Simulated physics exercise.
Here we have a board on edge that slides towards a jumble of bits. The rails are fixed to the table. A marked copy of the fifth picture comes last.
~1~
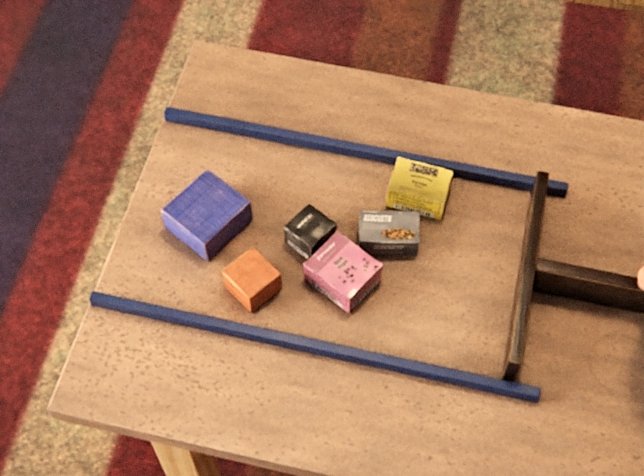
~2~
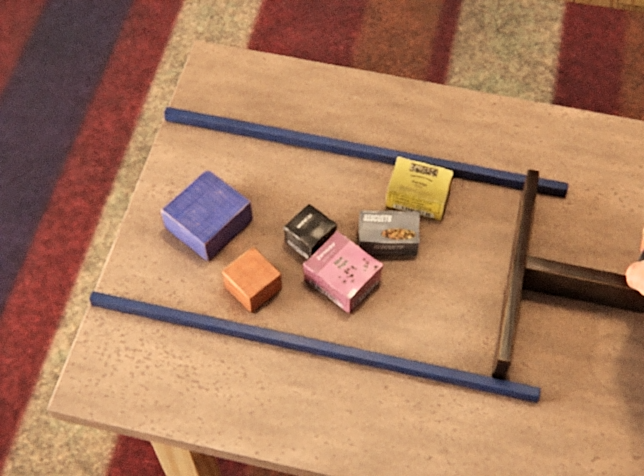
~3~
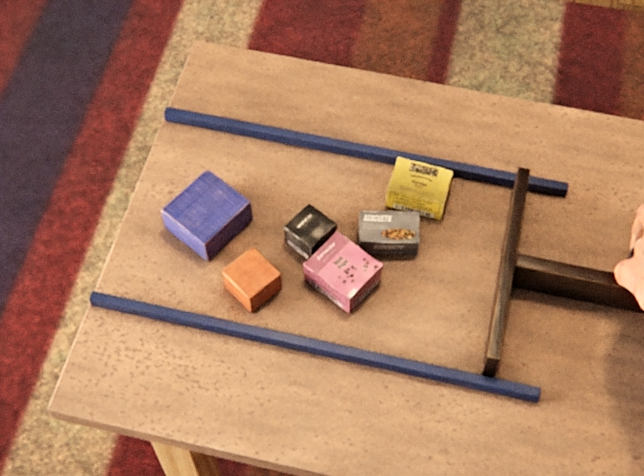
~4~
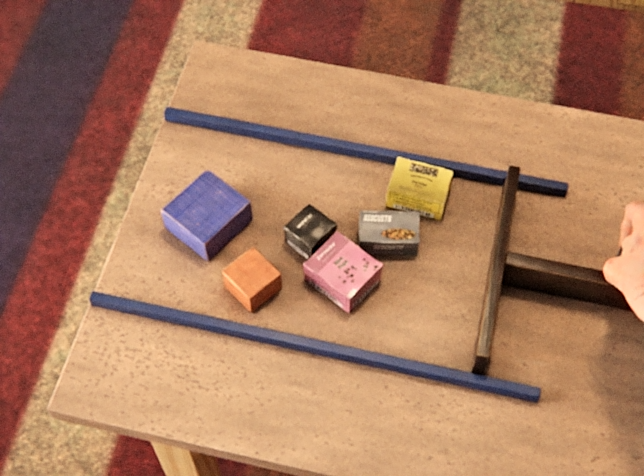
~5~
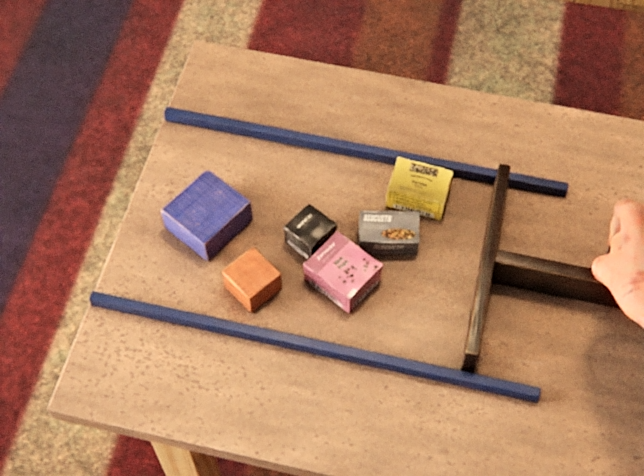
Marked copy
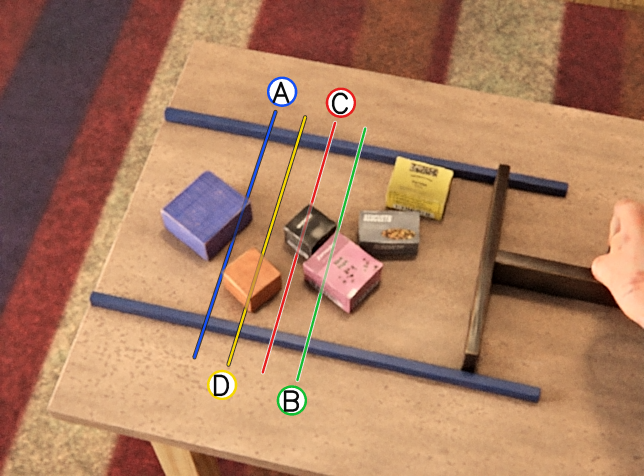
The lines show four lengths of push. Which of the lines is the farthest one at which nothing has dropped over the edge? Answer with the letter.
Line D.
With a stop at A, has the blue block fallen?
Yes.
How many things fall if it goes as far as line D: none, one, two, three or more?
By then, none.
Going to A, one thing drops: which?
The blue block.
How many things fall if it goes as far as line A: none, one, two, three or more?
In all, one.
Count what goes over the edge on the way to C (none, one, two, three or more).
The count is none.
On the copy, A at (238, 225); B at (334, 245); C at (302, 238); D at (270, 232).
On D. First, board (408, 237); yellow packet (386, 183); grey packet (375, 228).
Then, board (328, 221); blue block (192, 213); black packet (243, 224).
Finally, board (273, 210); blue block (143, 204); black packet (192, 212); nothing has fallen.
By contrast, A drops the blue block; B is safe but short; C is safe but short.
